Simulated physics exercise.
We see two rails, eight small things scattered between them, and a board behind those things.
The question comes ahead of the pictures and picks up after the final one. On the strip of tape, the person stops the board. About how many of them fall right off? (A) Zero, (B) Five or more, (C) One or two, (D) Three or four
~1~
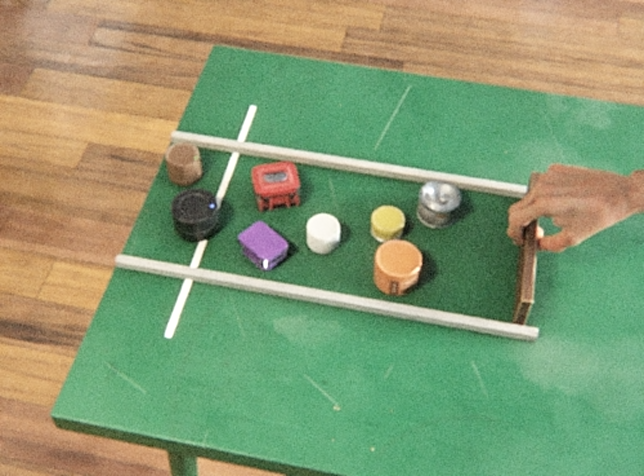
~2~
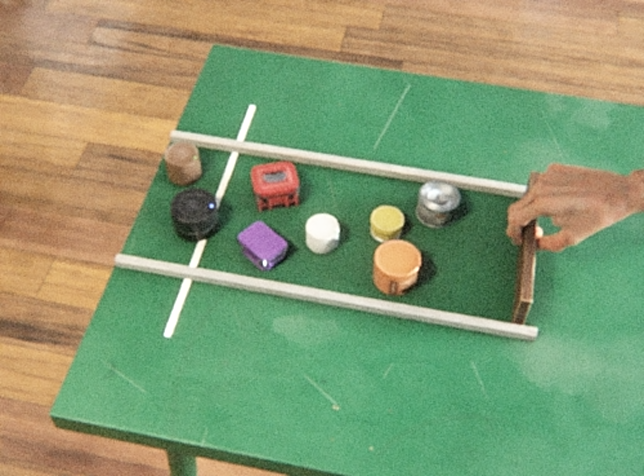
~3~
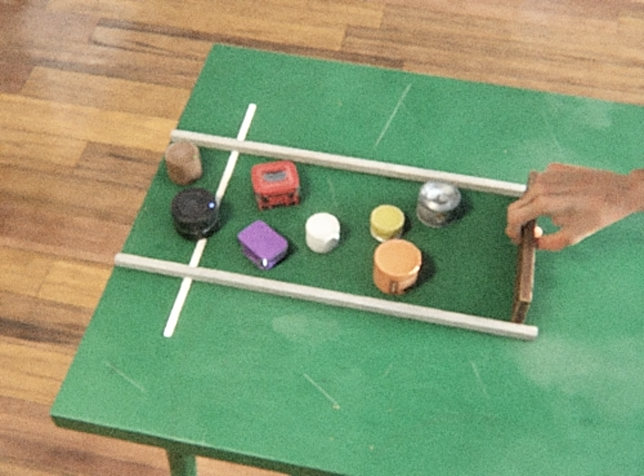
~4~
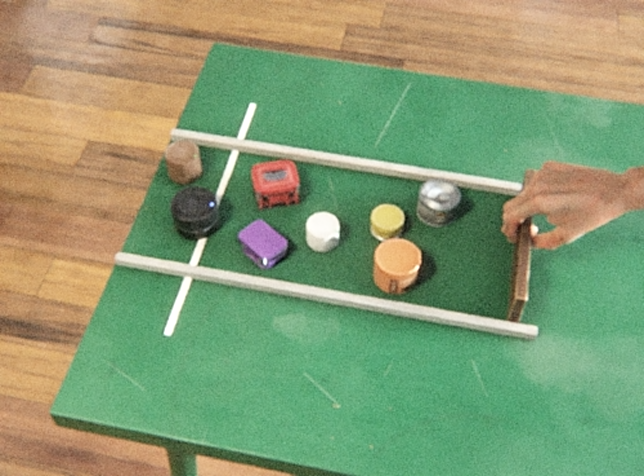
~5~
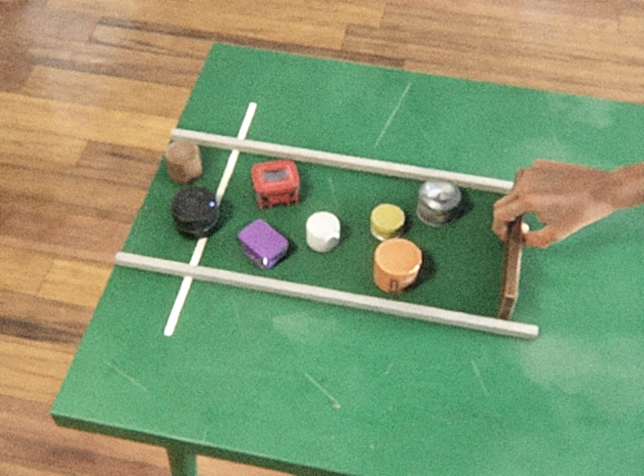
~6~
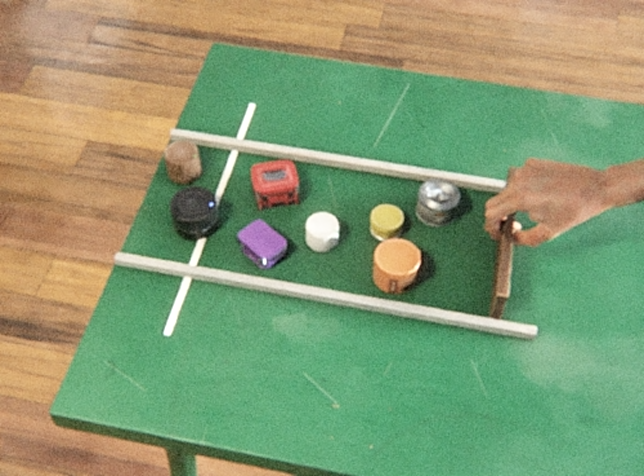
C.
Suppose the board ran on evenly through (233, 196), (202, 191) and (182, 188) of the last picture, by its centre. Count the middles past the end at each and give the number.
Place by place: 1, 3 and 4.
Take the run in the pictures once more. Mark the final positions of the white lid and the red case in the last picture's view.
(173, 207) and (170, 177), approximately.
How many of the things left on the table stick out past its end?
I make it 3.
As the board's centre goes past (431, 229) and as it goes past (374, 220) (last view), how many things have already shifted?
So 1, and at the other place 3.
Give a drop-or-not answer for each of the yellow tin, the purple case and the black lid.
Obs.: Yellow tin still up; purple case still up; black lid down.
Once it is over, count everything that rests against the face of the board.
It ends up touching 3.
A little later, none off yet; brown lid at rest near (183, 162); black lid at rest near (195, 213); red case at rest near (275, 185).
Next, none off yet; brown lid at rest near (183, 162); black lid at rest near (192, 212); red case shifted about its own width near (249, 184).
When it is over, the number that fall off is one or two; down, black lid.
